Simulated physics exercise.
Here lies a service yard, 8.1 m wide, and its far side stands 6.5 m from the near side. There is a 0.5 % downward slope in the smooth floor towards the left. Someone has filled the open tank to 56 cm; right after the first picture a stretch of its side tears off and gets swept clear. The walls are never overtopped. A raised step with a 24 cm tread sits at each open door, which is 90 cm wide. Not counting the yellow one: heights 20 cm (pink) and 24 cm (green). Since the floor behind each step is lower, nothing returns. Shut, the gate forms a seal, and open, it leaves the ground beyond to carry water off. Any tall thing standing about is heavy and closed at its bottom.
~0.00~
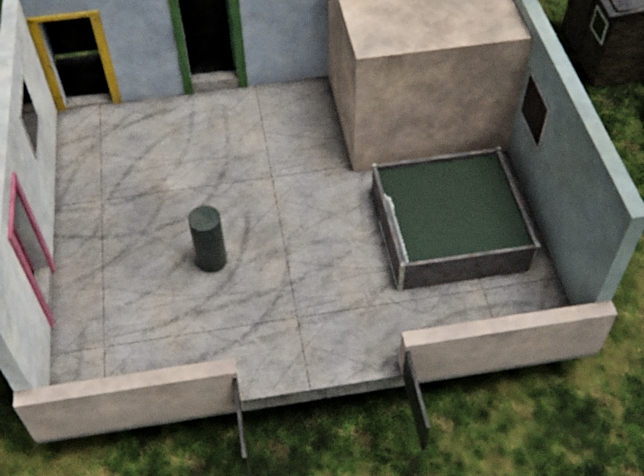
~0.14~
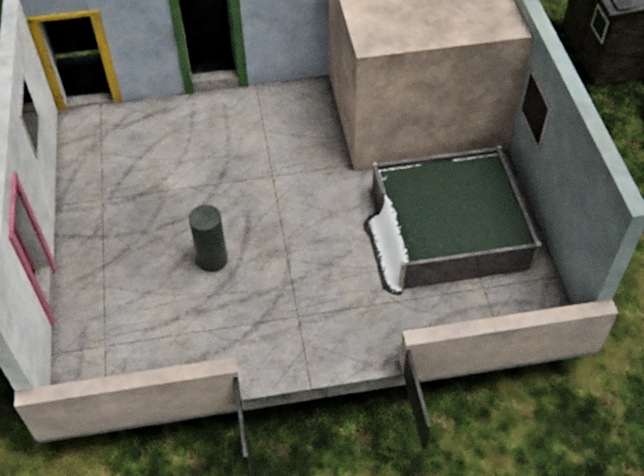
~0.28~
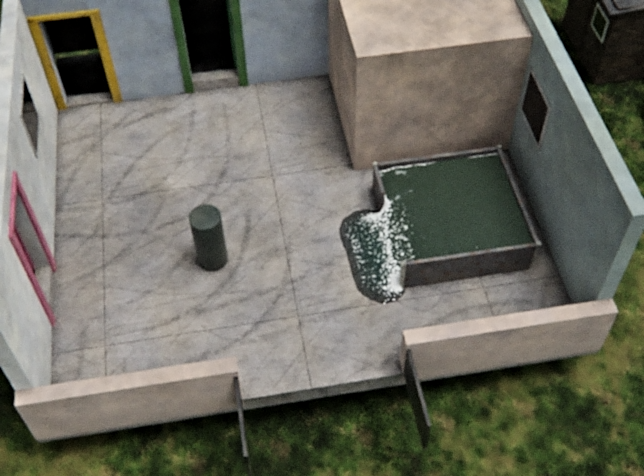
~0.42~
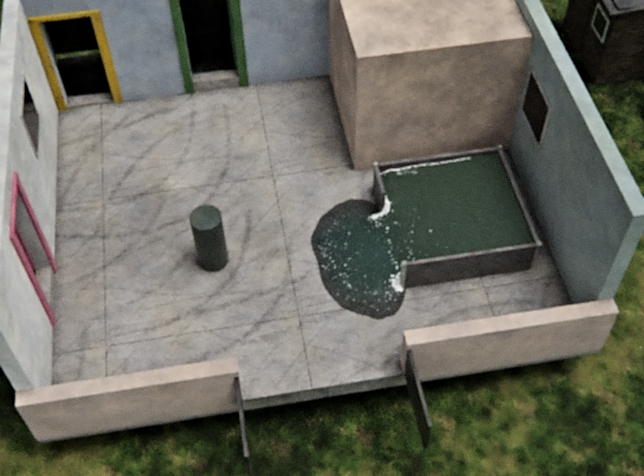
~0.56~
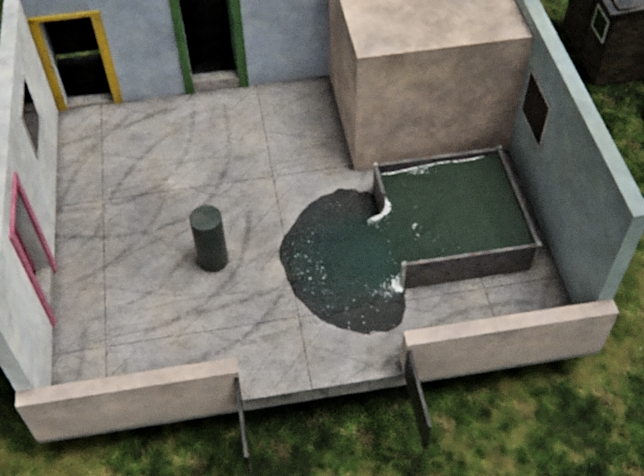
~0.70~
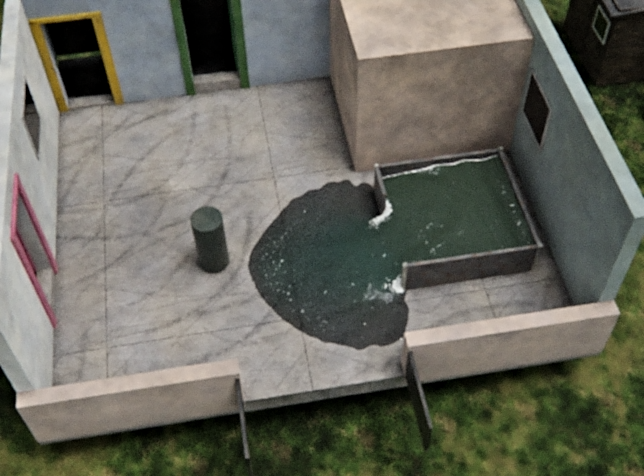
A walled yard with a pale, stained stone floor lies open below a high, fixed view, with grass along its near side. A large tan block stands behind a low tank of dark green water at right, a dark green cylinder stands near the middle, and yellow and green doorways open at the back left. The tank's left side gives way, and foaming water pours out, spreading leftward in a widening dark pool.
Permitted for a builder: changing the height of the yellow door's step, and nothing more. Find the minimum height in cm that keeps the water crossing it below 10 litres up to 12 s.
13 cm.
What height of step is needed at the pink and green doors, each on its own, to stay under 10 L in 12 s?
Roughly 10.0 cm for the pink door and roughly 5.5 cm for the green door.
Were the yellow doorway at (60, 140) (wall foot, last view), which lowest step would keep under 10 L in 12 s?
Roughly 11.0 cm, give or take.
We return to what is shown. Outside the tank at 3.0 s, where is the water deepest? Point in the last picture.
About (65, 393).
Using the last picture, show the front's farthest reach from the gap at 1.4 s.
Around (124, 313).
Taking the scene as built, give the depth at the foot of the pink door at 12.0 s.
Some 6.0 cm.
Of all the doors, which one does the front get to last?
That one's the green door.
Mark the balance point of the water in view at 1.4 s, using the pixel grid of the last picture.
Around (401, 243).
After 1.4 s water covers 30 % of the floor, deepest (30 cm) near (389, 264); it has not reached the yellow door.
After 3.0 s water covers 55 % of the floor, deepest (34 cm) near (65, 393); it has not reached the yellow door.
After 12.0 s water covers 85 % of the floor, deepest (9 cm) near (60, 118); 8 cm at the yellow door, 141 litres in over its 6 cm step.
At the yellow door as built, the water arrived by 4.0 s and peaked near 14 cm at 6.6 s.
With a step of 11 cm, 24 litres would have come in within the 12 s; with 15 cm, 2 litres. So under 10 litres takes about 13 cm.
